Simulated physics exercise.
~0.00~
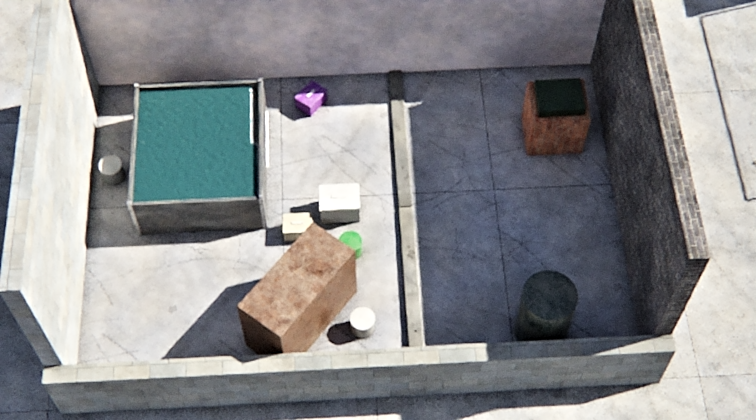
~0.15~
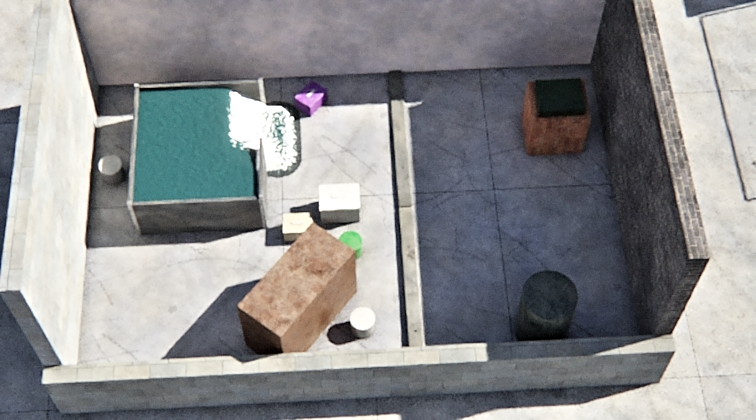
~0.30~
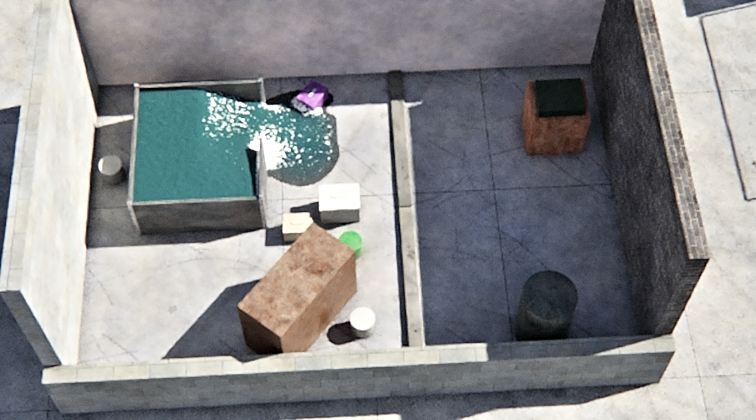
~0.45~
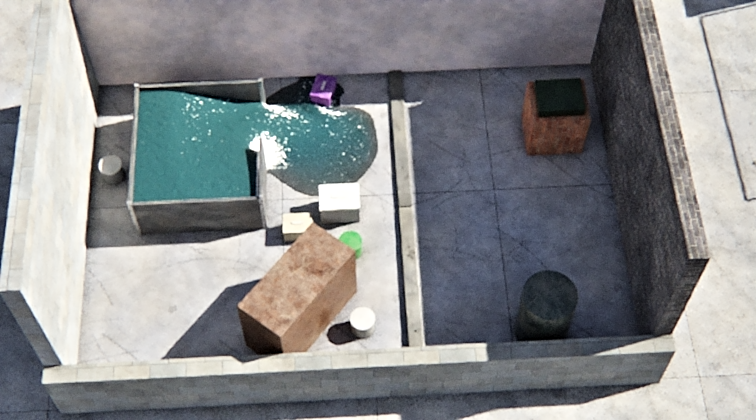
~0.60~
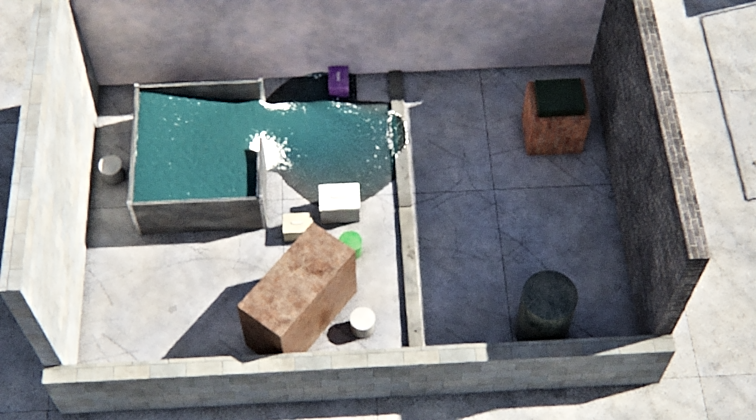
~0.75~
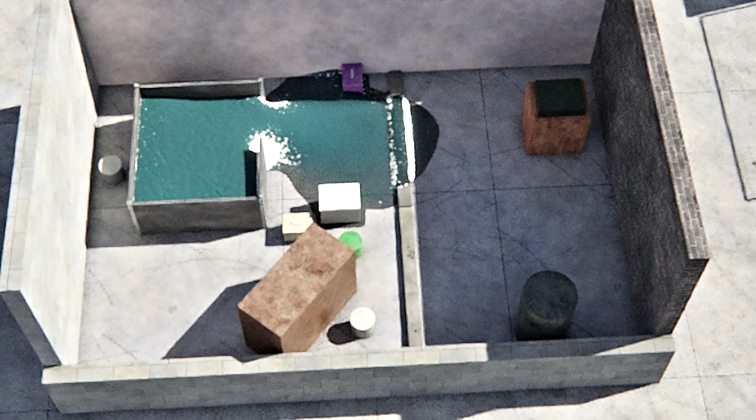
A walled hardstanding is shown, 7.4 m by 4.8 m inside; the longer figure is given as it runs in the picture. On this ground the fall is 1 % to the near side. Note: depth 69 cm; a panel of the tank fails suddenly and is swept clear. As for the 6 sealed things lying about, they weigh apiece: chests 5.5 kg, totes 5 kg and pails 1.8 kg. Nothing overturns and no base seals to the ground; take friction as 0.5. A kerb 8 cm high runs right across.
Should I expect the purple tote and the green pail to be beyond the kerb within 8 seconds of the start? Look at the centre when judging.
As for the purple tote, it makes it across, while the green pail ends up short.
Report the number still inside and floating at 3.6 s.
1 at that moment.
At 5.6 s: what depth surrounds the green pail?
I'd put it at about 2 cm.
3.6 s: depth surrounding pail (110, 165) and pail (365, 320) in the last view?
Depth approx. 0 cm / 2 cm.
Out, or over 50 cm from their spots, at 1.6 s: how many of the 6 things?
I make it 1 by then.
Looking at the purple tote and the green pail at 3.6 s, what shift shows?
About 400 and 0 cm.
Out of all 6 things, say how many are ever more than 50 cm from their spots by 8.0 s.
Answer: 4.
After 1.6 s the purple tote is near (425, 78), 1.7 m from its start, afloat; the green pail is near (350, 241), 0.0 m from its start, aground; 1 of 6 are over the mark; 1 afloat.
After 3.6 s the purple tote is near (587, 89), 4.0 m from its start, afloat; the green pail is near (350, 241), 0.0 m from its start, aground; 1 of 6 are over the mark; 1 afloat.
After 5.6 s the purple tote is near (584, 95), 4.0 m from its start, afloat; the green pail is near (305, 240), 0.6 m from its start, aground; 1 of 6 are over the mark; 2 afloat.
After 8.0 s the purple tote is near (584, 97), 4.0 m from its start, aground; the green pail is near (249, 262), 1.4 m from its start, aground; 1 of 6 are over the mark; 2 afloat.
